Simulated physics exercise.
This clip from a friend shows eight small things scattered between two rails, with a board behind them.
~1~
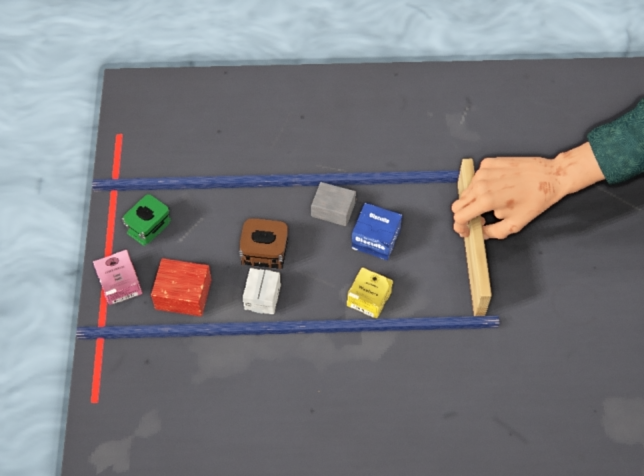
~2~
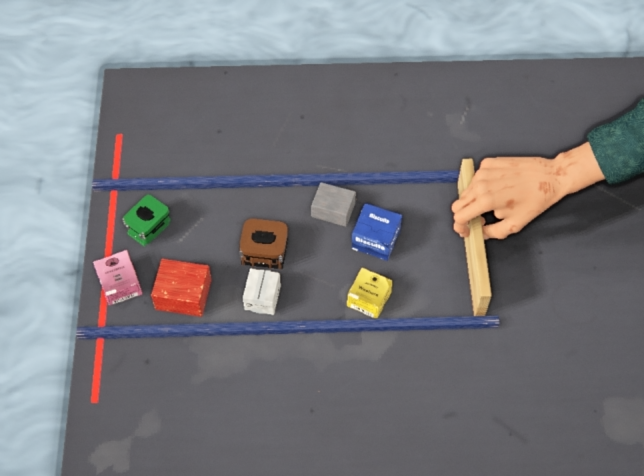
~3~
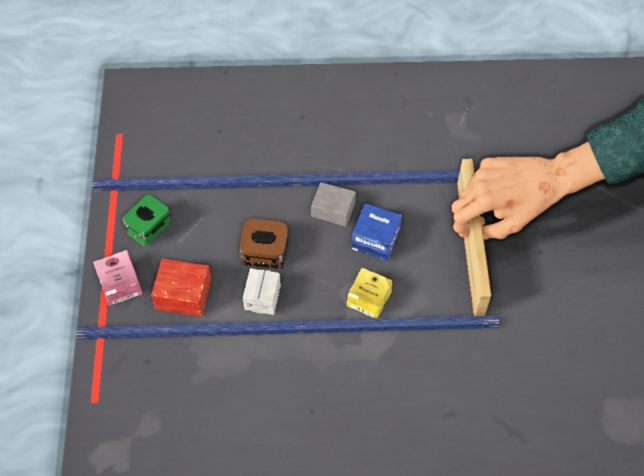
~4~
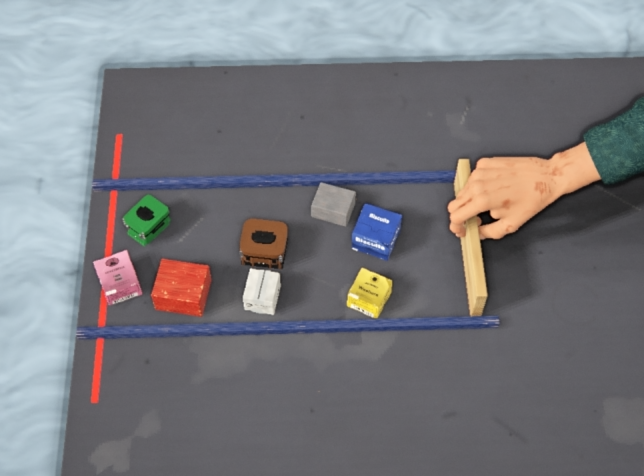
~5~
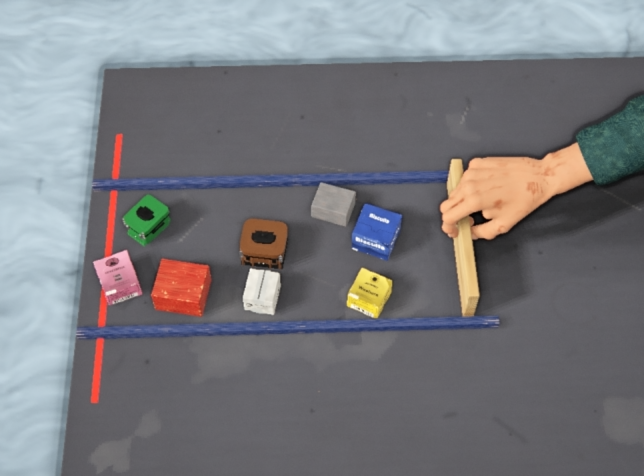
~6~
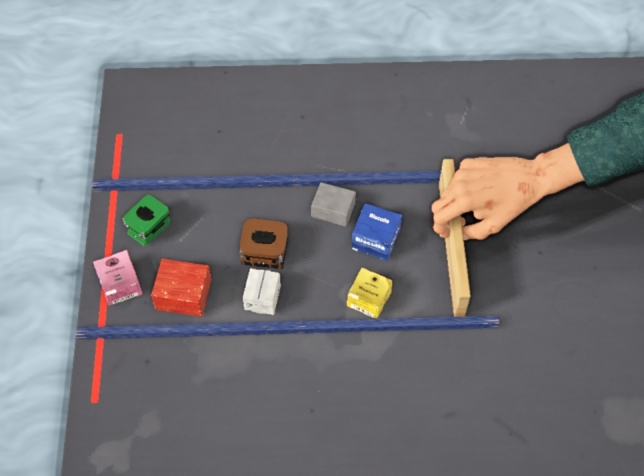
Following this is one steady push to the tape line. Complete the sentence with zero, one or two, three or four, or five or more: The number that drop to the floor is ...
The number that drop to the floor is five or more.
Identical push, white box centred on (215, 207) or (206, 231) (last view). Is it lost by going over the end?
Well, the white box fails to stay the first time and fails to stay the second time.
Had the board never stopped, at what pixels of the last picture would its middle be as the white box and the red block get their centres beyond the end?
I reckon its middle sits around (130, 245) and then around (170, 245).
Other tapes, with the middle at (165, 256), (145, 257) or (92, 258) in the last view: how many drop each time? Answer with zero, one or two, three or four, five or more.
One to two; 1 or 2; at least five.
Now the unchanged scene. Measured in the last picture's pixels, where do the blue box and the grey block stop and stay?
Answer: First (86, 246), after that (91, 218).
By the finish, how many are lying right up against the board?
Well, it touches 3.
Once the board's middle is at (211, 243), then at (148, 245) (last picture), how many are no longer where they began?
At the first point the count is 8, at the second it's 8.
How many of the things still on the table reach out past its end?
The number overhanging is 3.
Early on, none off yet; pink box at rest near (118, 278); green case at rest near (148, 221); red block at rest near (182, 288).
Finally, the number that fall off is five or more; lost, brown case, white box, red block, green case and pink box.
